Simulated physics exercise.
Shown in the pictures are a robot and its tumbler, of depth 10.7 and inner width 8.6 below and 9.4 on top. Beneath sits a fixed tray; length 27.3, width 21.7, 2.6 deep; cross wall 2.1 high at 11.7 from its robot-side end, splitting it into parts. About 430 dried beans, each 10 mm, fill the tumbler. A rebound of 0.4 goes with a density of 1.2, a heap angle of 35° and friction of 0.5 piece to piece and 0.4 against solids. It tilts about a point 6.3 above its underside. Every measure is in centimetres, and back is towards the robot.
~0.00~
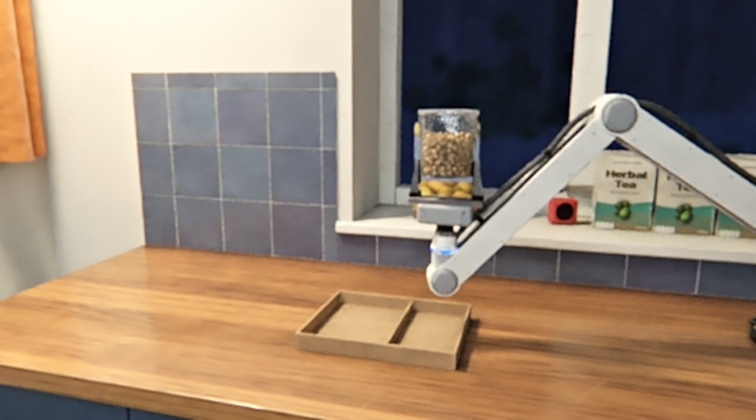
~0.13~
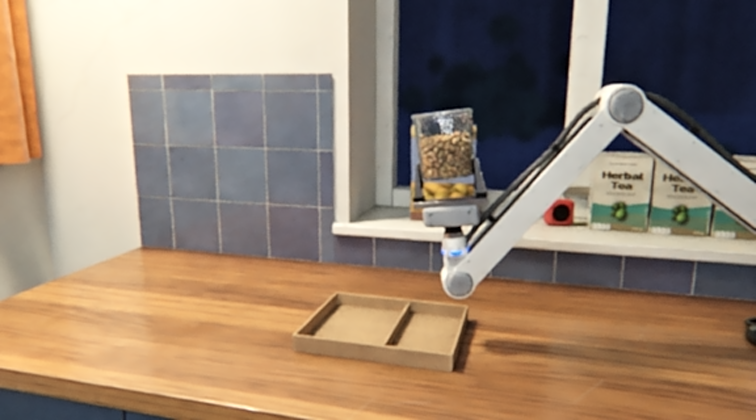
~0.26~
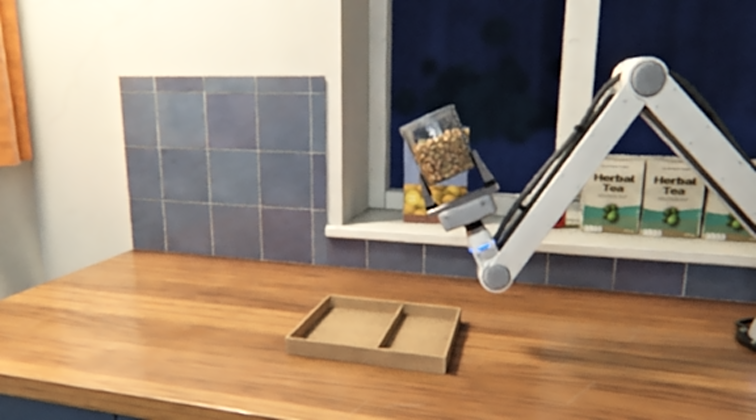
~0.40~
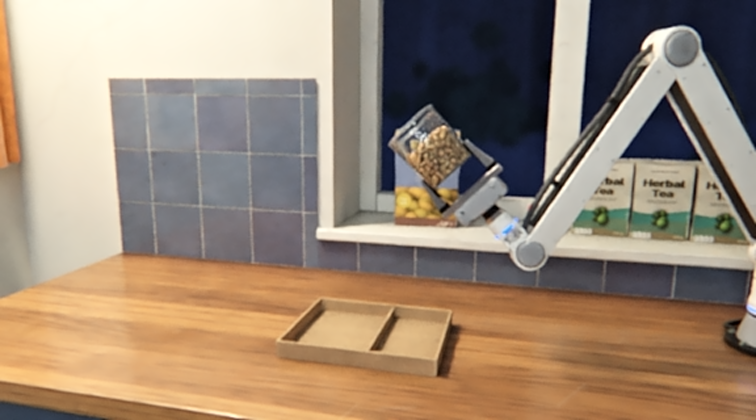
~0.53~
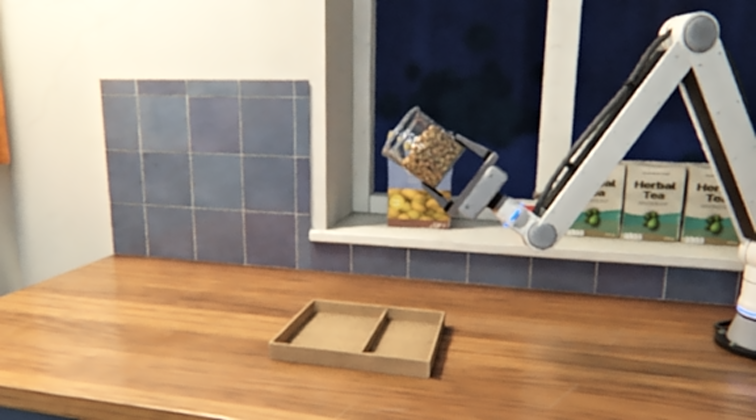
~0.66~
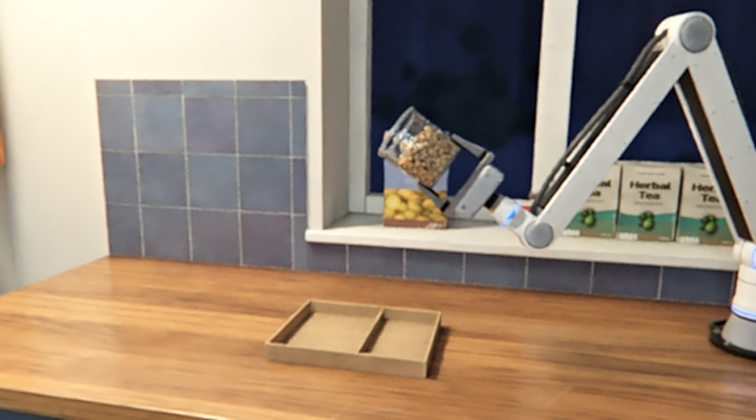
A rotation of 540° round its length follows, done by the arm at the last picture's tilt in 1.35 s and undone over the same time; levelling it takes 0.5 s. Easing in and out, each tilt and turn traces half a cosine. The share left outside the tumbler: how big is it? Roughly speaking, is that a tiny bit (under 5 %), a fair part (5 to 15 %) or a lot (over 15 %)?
I'd say a tiny bit, under 5 %.
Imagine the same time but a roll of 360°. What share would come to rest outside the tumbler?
It would be roughly 0 percent.
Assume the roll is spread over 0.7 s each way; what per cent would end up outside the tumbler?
In that case some 0 per cent.
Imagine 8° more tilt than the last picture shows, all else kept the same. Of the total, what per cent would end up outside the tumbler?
In that case I'd say some 5 per cent.
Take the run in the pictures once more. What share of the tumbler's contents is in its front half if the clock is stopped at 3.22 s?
Reading: Roughly 45 percent.
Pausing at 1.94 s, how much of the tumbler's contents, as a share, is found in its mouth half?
Around 25 percent.
By 1.94 s, tipped 56°, highest piece 40 above the table; 430 in the tumbler.
By 3.22 s, tipped 56°, highest piece 40 above the table; 430 in the tumbler.
By 4.06 s, upright, highest piece 40 above the table; 430 in the tumbler.
By 4.76 s, upright, highest piece 40 above the table; 430 in the tumbler.
Final count, 430 in the tumbler. That is 0 % outside the tumbler.
